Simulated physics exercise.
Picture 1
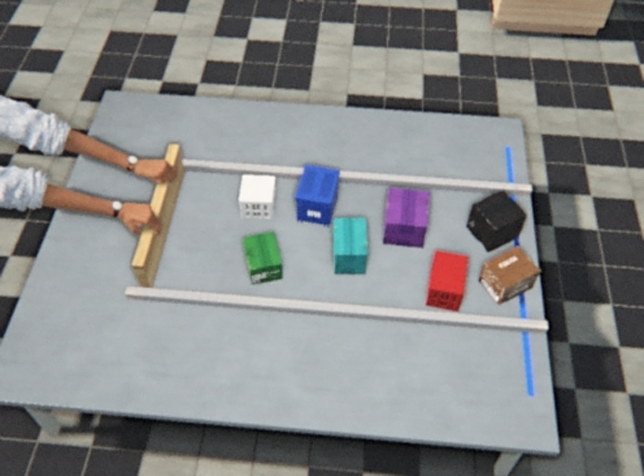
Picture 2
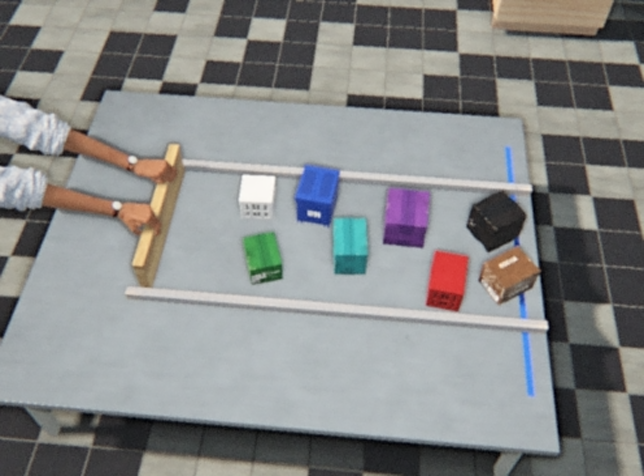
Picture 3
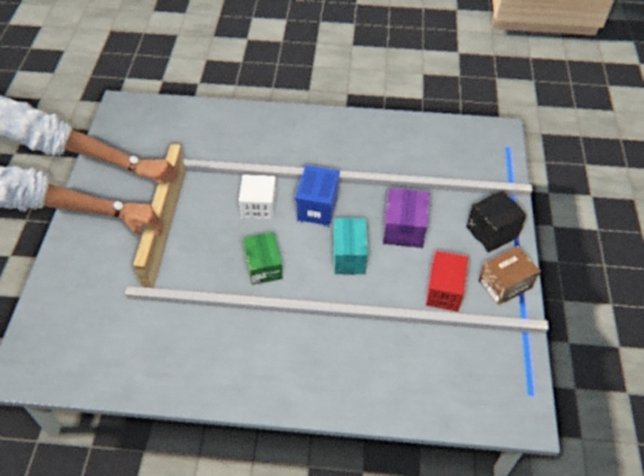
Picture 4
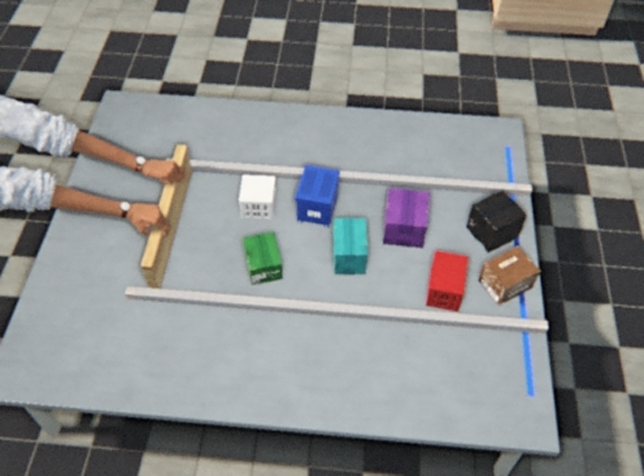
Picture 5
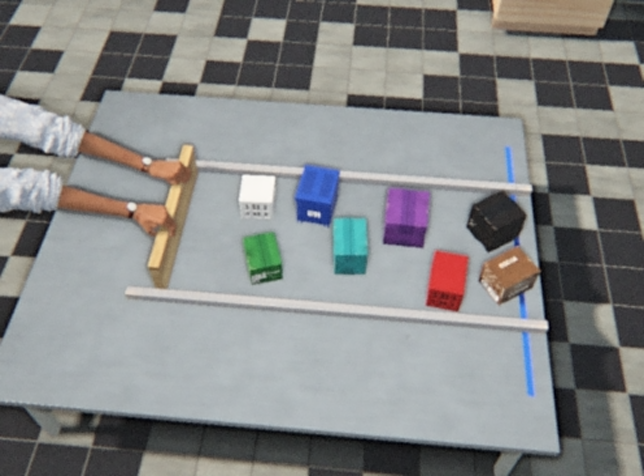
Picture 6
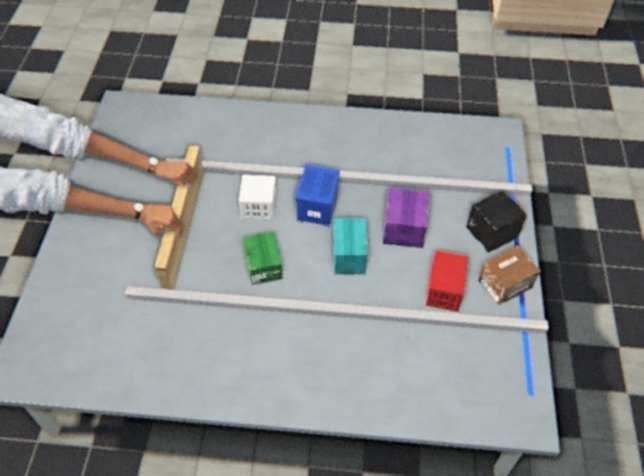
Two hands held a wooden plank upright at the left of a grey table, behind eight coloured boxes between two rails, then slid it slightly right while the boxes stayed still.
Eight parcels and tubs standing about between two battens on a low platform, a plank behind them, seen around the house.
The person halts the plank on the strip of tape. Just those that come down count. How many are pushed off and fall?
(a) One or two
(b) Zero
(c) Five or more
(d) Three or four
The answer is c.
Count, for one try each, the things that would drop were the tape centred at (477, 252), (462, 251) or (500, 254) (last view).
Down on the ground: 3, 3 and 6.
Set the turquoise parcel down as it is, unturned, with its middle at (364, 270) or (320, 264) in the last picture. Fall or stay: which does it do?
In that order, it is pushed off; is pushed off.
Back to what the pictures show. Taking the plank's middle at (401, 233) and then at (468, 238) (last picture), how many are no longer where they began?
First 7, then 8.
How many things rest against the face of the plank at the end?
The count comes out at 2.
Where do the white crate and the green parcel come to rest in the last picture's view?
Final pixels, roughly: (534, 218) for the first, (541, 284) for the other.
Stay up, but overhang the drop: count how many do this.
It's 2.
Soon after, none off yet; brown box at rest near (509, 276); black parcel at rest near (496, 221); red crate at rest near (447, 281).
At rest, the number that fall off is five or more; fallen, blue tote, turquoise parcel, purple parcel, red crate, black parcel and brown box.
